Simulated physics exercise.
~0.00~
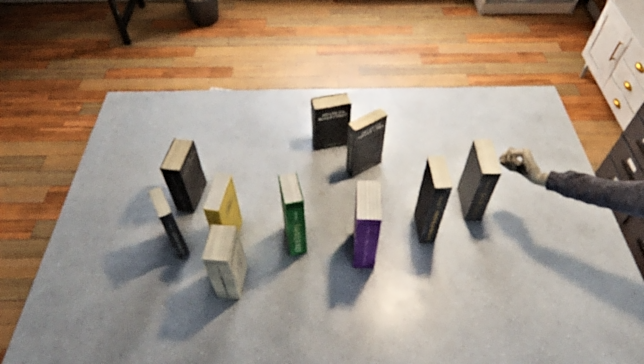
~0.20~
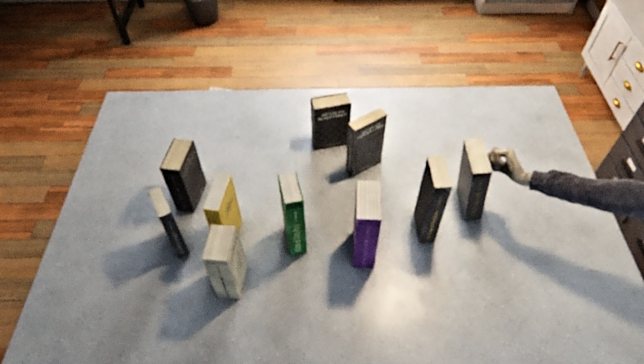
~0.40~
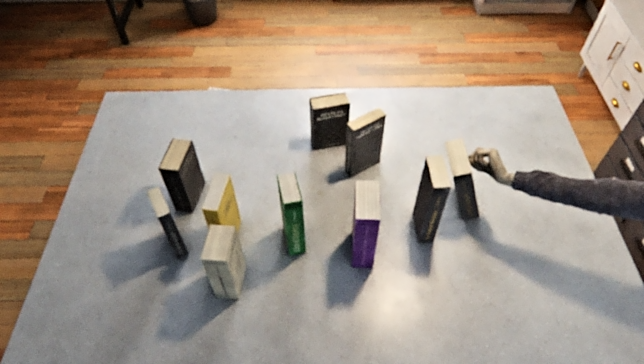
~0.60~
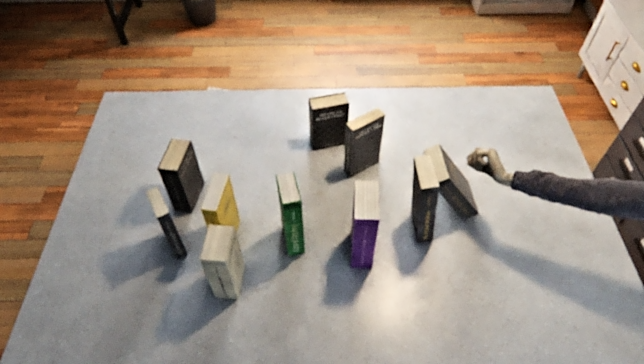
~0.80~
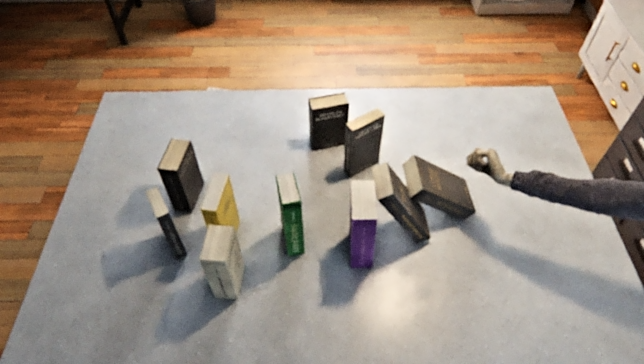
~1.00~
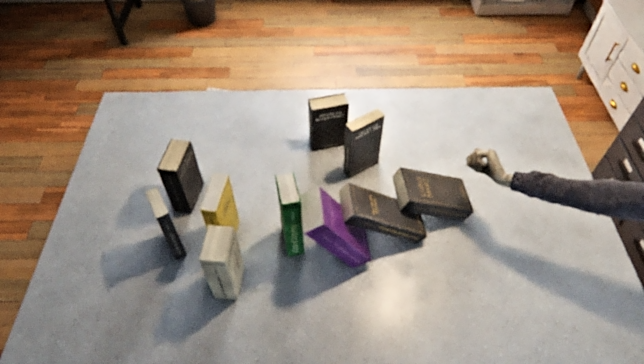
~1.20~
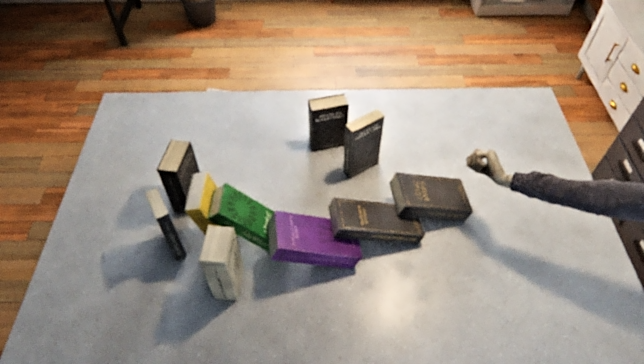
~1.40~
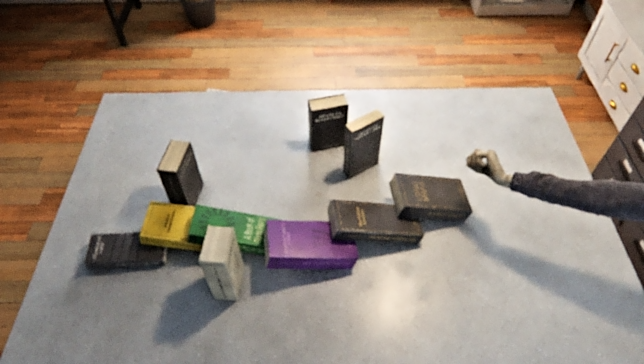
Row of thick books toppling leftward after a hand pushes the rightmost, purple, green and yellow ones falling, four books left standing.
